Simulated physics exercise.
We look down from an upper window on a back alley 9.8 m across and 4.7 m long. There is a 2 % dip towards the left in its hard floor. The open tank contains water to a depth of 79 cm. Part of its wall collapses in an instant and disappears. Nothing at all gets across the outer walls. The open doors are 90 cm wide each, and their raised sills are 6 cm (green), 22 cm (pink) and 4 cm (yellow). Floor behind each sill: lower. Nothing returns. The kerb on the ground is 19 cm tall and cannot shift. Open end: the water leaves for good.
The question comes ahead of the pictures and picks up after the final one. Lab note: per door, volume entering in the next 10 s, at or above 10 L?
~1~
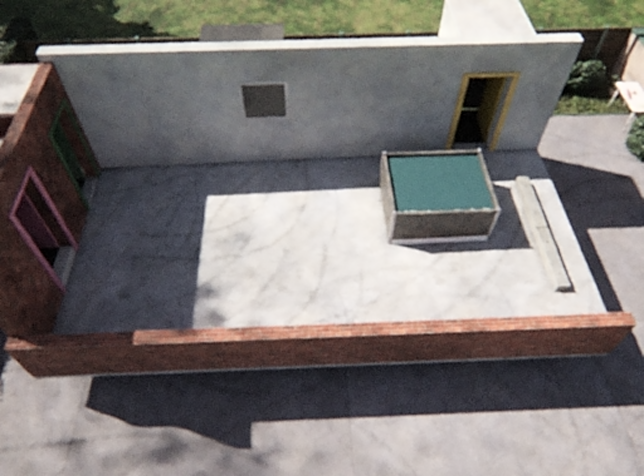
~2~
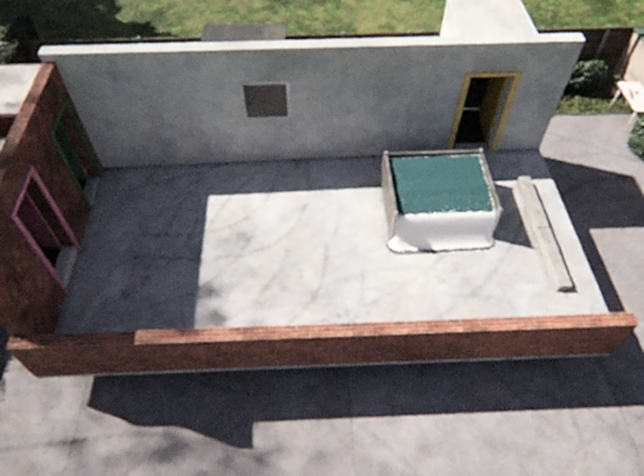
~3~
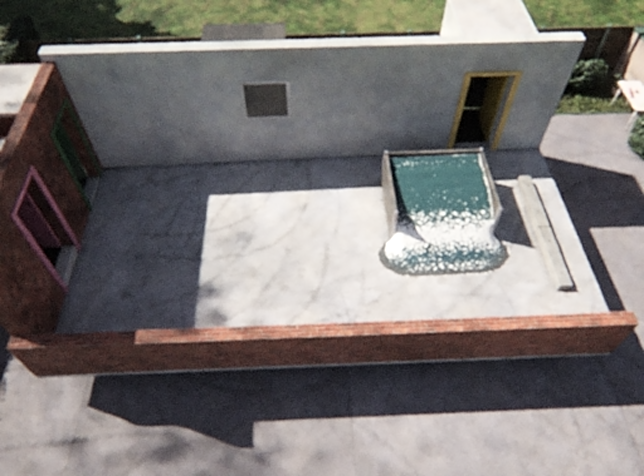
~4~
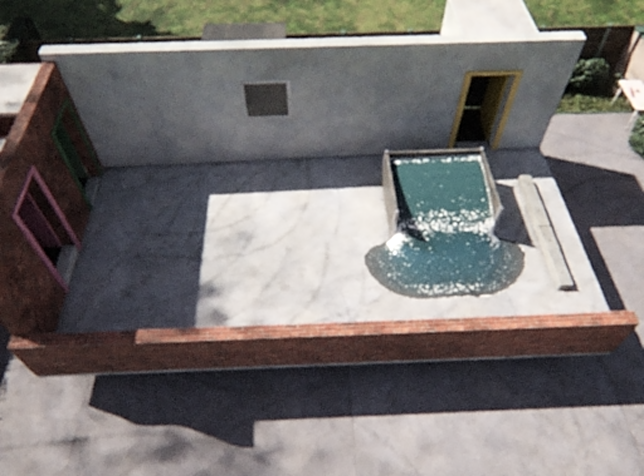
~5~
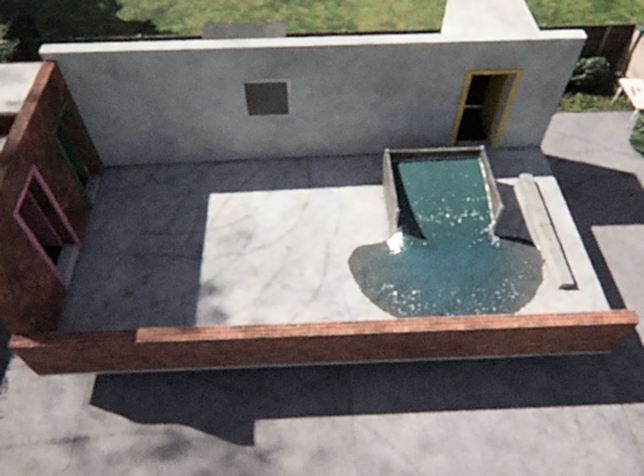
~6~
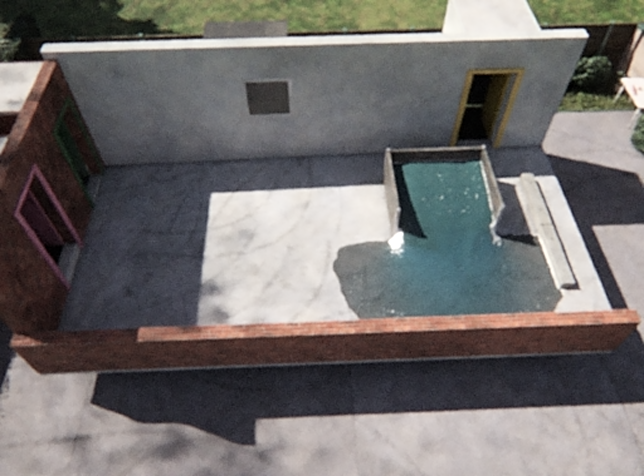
Per door: Green door at or above; pink door below; yellow door at or above.
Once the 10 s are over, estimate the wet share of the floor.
I'd say around 80 % is wet.
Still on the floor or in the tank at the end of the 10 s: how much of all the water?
I'd put it at some 72 percent still there.
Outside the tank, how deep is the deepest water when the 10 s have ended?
13 cm or so.
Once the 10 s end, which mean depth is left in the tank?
It averages close to 4 cm.
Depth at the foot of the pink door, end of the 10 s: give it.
Roughly 10.0 cm.
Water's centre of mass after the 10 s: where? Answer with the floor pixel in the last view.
The water's centre sits at about (236, 236).
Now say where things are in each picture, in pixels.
In the first frame, still water, 79 cm deep, in the open tank at (438, 183).
In the second frame, the front is at (493, 240), 1.1 m from the gap at (443, 229); 0.5 m2 of floor is under water; 79 cm left at the back of the open tank.
In the third frame, the front is at (505, 256), 1.3 m from the gap at (442, 230); 1.7 m2 of floor is under water; 74 cm left at the back of the open tank.
In the fourth frame, water pours out at (442, 231) and has run 1.6 m, to (379, 277); deepest outside 37 cm, 68 cm at the open tank's back.
In the fifth frame, water pours out at (443, 230) and has run 2.1 m, to (408, 319); deepest outside 36 cm, 67 cm at the open tank's back.
In the sixth frame, water pours out at (444, 230) and has run 2.6 m, to (392, 338); deepest outside 35 cm, 60 cm at the open tank's back.
A moment later water covers 20 % of the floor and is deepest (48 cm) near (449, 335); green door not reached, pink door not reached, yellow door not reached.
Soon after water covers 30 % of the floor and is deepest (32 cm) near (458, 325); green door not reached, pink door not reached, yellow door not reached.
Next water covers 55 % of the floor and is deepest (24 cm) near (51, 354); green door not reached, pink door 15 cm at the sill, 0 L in, yellow door not reached.
Later on water covers 75 % of the floor and is deepest (21 cm) near (106, 165); green door 10 cm at the sill, 4 L in, pink door 13 cm at the sill, 0 L in, yellow door 7 cm at the sill, 17 L in.
At the end water covers 80 % of the floor and is deepest (13 cm) near (82, 247); green door 12 cm at the sill, 86 L in, pink door 10 cm at the sill, 0 L in, yellow door 3 cm at the sill, 32 L in.
